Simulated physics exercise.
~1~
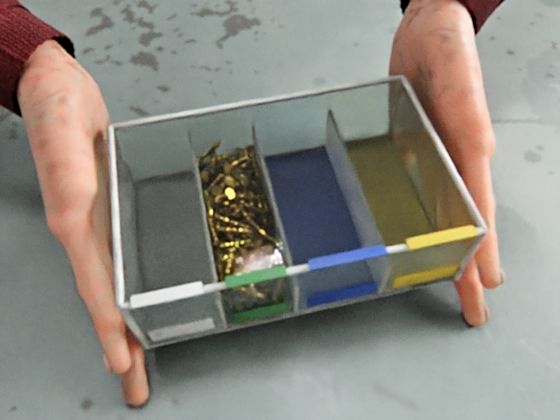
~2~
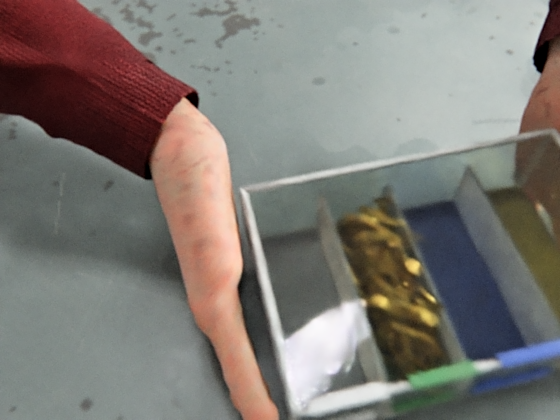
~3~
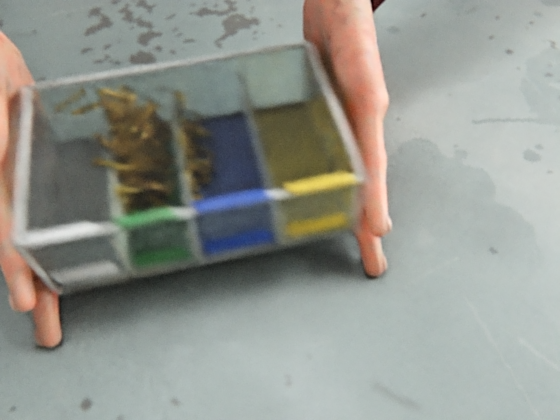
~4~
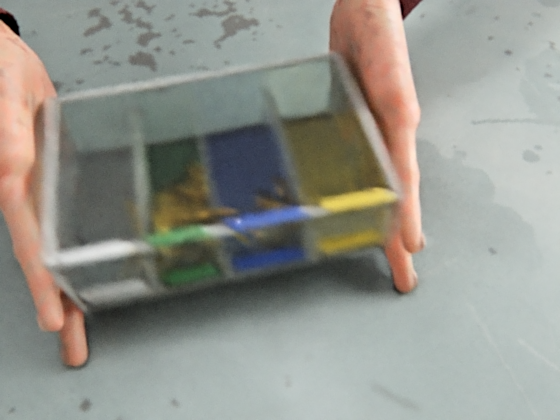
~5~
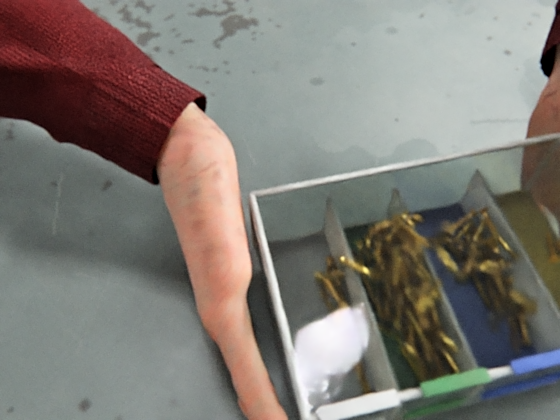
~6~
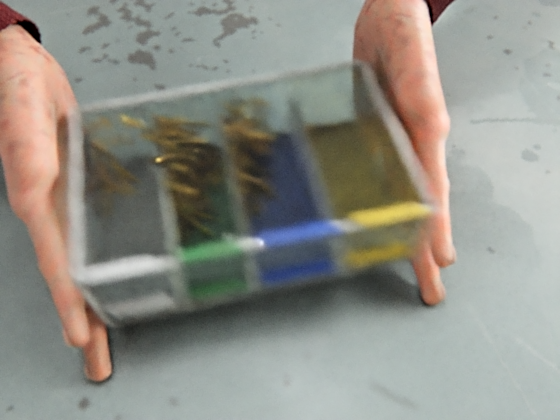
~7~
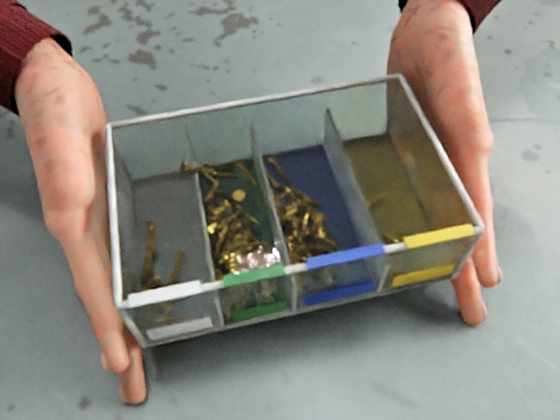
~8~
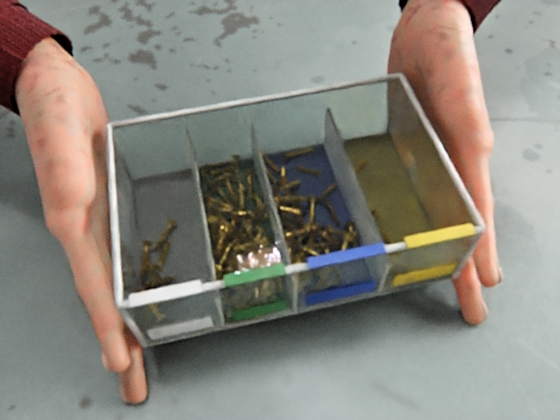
On a grey table, hands shake a divided box, spreading brass-coloured screws mostly into green and blue.
